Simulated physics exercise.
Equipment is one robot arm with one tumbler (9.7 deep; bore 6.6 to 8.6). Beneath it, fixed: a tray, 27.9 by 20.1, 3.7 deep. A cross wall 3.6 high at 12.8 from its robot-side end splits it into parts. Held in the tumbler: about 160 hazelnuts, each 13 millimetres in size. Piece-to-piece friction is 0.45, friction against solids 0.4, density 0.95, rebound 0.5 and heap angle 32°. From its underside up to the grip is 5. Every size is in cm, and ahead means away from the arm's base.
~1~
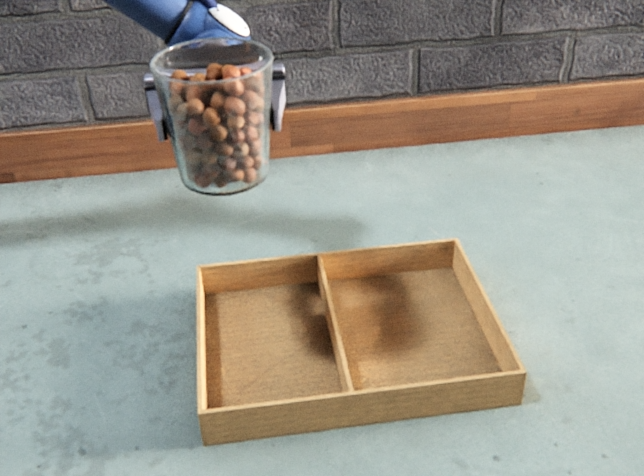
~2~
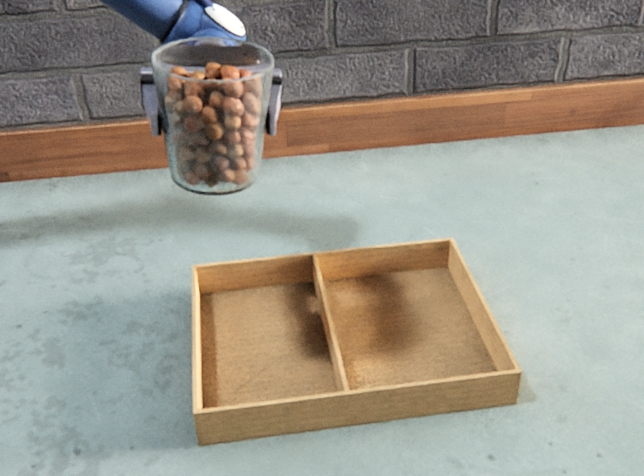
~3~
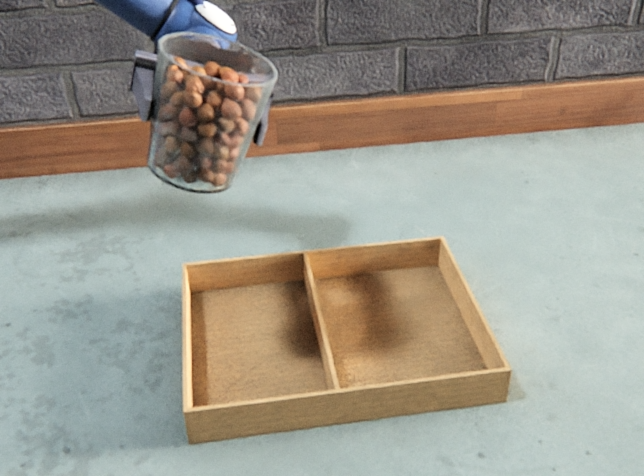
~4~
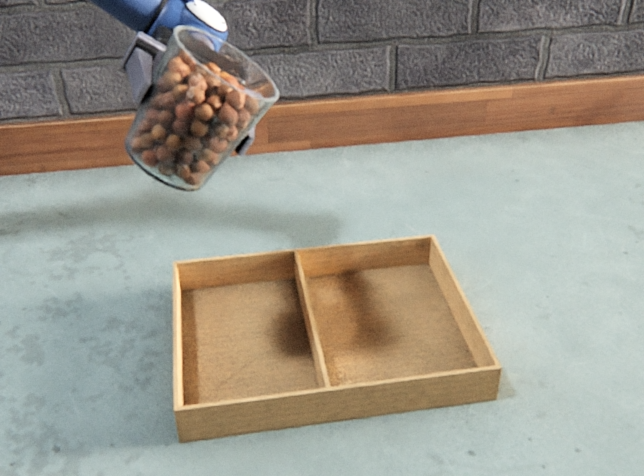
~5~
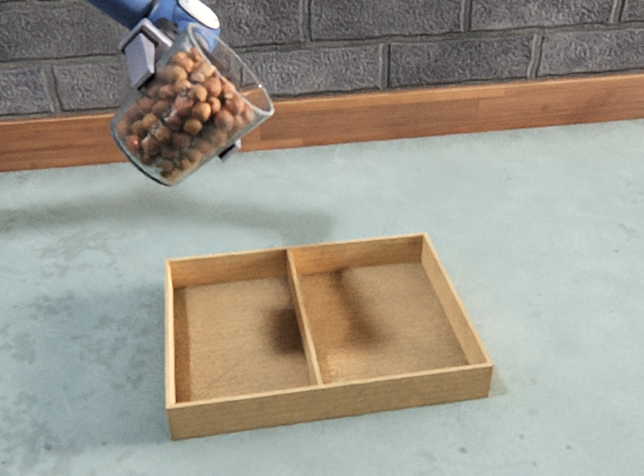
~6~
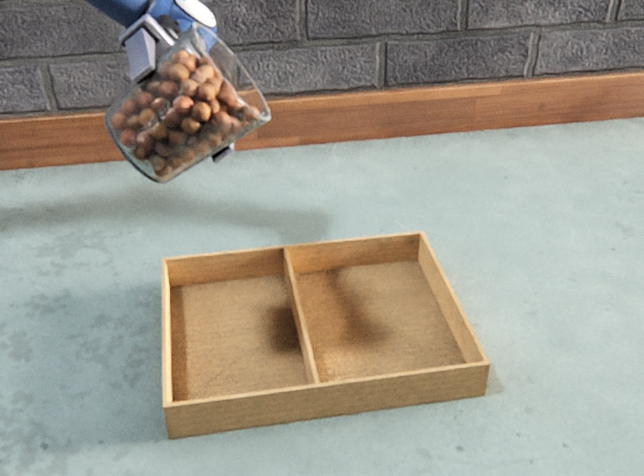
A blue robot arm holding a clear tumbler of hazelnuts above a teal surface tilts it steadily to the right, the nuts shifting inside, while the divided wooden tray below stays empty and drifts slightly left in view.
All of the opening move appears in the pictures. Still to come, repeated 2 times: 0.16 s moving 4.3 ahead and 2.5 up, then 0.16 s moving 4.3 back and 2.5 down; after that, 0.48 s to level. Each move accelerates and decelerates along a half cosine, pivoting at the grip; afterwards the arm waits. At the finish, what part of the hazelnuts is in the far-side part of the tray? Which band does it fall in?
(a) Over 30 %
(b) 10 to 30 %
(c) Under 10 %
Answer: B.
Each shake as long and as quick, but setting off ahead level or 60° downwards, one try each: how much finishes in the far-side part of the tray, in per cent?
10 and 0 %.
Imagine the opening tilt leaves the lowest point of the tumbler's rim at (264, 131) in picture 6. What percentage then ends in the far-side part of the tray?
45 %.
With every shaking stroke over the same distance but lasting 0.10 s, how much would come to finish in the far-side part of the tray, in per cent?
In that case around 50 per cent.
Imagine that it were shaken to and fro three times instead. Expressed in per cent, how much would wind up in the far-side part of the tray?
25 per cent.
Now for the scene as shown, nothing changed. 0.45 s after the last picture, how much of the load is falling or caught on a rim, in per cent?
Around 0 per cent of the load.
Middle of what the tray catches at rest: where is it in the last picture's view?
Near (354, 334).
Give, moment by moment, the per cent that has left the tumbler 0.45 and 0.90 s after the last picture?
Taking the two times in order, I'd say 15 and then 20 per cent.
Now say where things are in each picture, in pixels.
The tumbler middle at (219, 121), level; upper third of the load around (218, 94), from x 175 to 260, top at y 70; 158 in the tumbler, in the first picture.
The tumbler middle at (214, 120), tilted 5° forward; upper third of the load around (214, 94), from x 170 to 260, top at y 70, in the second picture.
The tumbler middle at (204, 118), tilted 19° forward; upper third of the load around (199, 92), from x 160 to 255, top at y 65, in the third picture.
The tumbler middle at (195, 116), tilted 35° forward; upper third of the load around (192, 91), from x 140 to 250, top at y 60, in the fourth picture.
The tumbler middle at (186, 113), tilted 49° forward; upper third of the load around (185, 89), from x 125 to 245, top at y 55, in the fifth picture.
The tumbler middle at (183, 111), tilted 54° forward; upper third of the load around (184, 88), from x 120 to 250, top at y 60; 158 in the tumbler, in the sixth picture.
Then, 0.45 s on, tilted 54° forward, highest piece 30 above the table; 138 in the tumbler, 20 in the far-side part.
Then, 0.90 s on, tilted 24° forward, highest piece 29 above the table; 123 in the tumbler, 27 in the far-side part, 5 in the robot-side part, 2 on the table or floor, 1 in flight or on a rim.
Then, 1.32 s on, level, highest piece 30 above the table; 123 in the tumbler, 28 in the far-side part, 5 in the robot-side part, 2 on the table or floor.
Then, 2.37 s on, level, highest piece 30 above the table; 123 in the tumbler, 28 in the far-side part, 5 in the robot-side part, 2 on the table or floor.
In the end, 123 in the tumbler, 28 in the far-side part, 5 in the robot-side part, 2 on the table or floor. That is 18 % in the far-side part of the tray.
